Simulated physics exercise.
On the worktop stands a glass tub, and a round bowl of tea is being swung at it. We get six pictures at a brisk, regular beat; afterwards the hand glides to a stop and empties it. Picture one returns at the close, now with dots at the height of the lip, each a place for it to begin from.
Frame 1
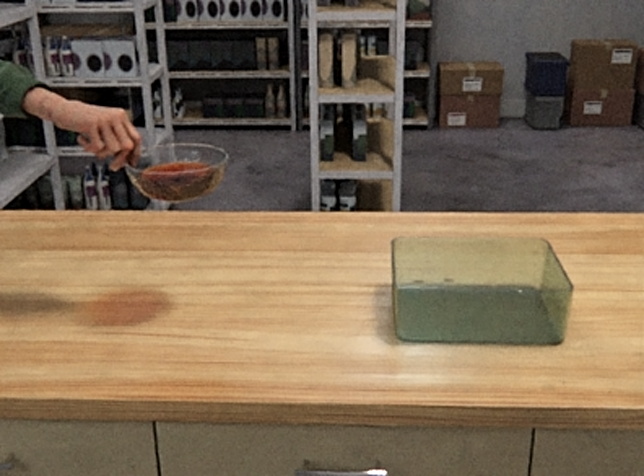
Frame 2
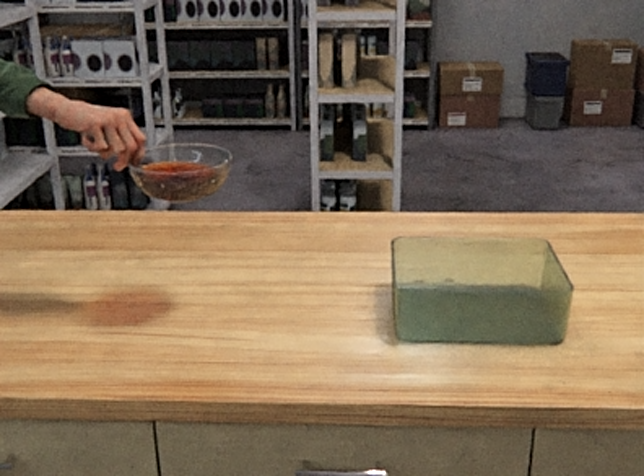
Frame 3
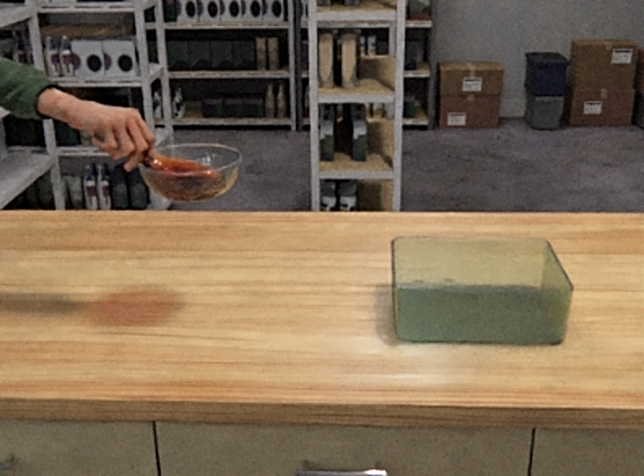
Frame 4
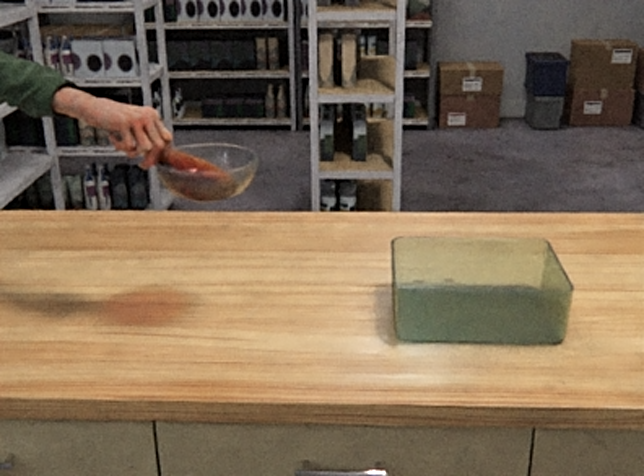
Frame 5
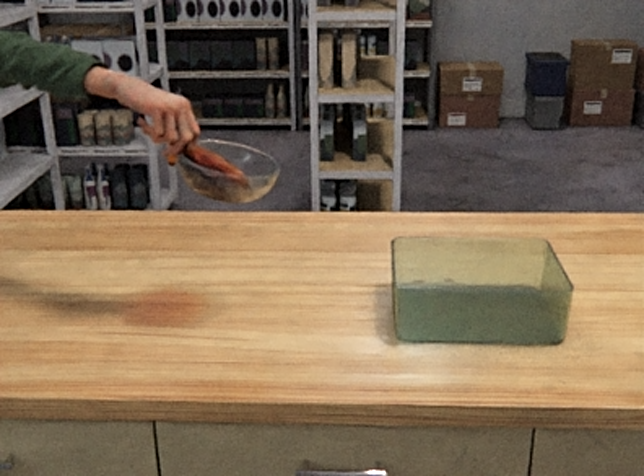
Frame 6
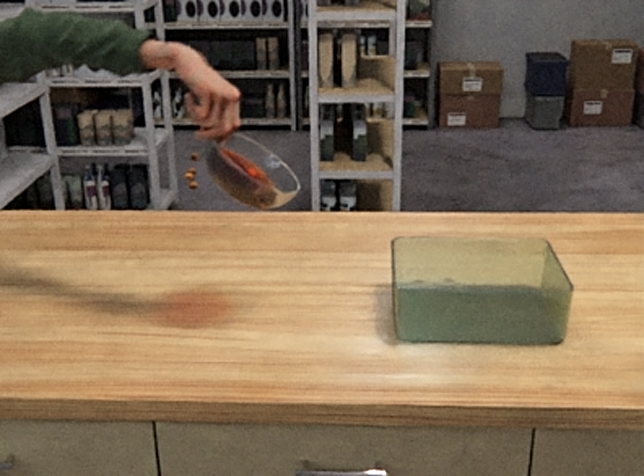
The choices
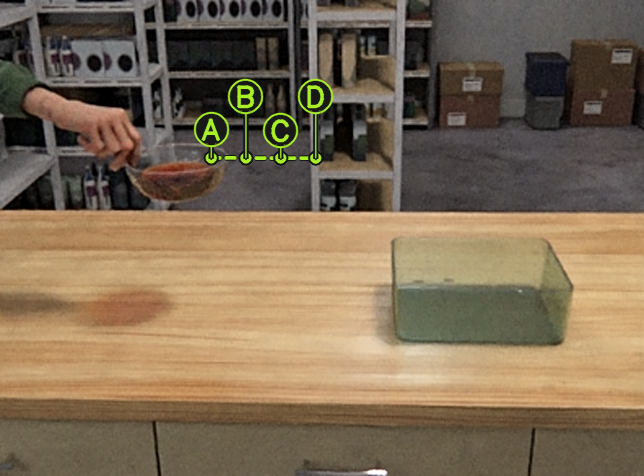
In this clip, a hand in a green sleeve carries a round glass bowl of reddish liquid slightly rightward above a wooden worktop holding a glass tub, then tilts it steeply as a few orange drops appear beside it.
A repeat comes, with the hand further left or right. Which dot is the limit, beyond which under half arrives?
Take B.
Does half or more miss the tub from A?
Yes, it does.
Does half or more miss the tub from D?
No, that is safe.
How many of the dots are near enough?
Three.
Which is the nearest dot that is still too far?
Here it is dot A.
On the marked copy, A at (211, 157); B at (245, 158); C at (280, 158); D at (315, 158).
With A, about 21 % lands in the tub, 73 % falls short and 6 % goes beside or beyond.
With B, about 65 % lands in the tub, 17 % falls short and 18 % goes beside or beyond.
With C, about 71 % lands in the tub, 7 % falls short and 22 % goes beside or beyond.
With D, about 75 % lands in the tub, 11 % falls short and 14 % goes beside or beyond.
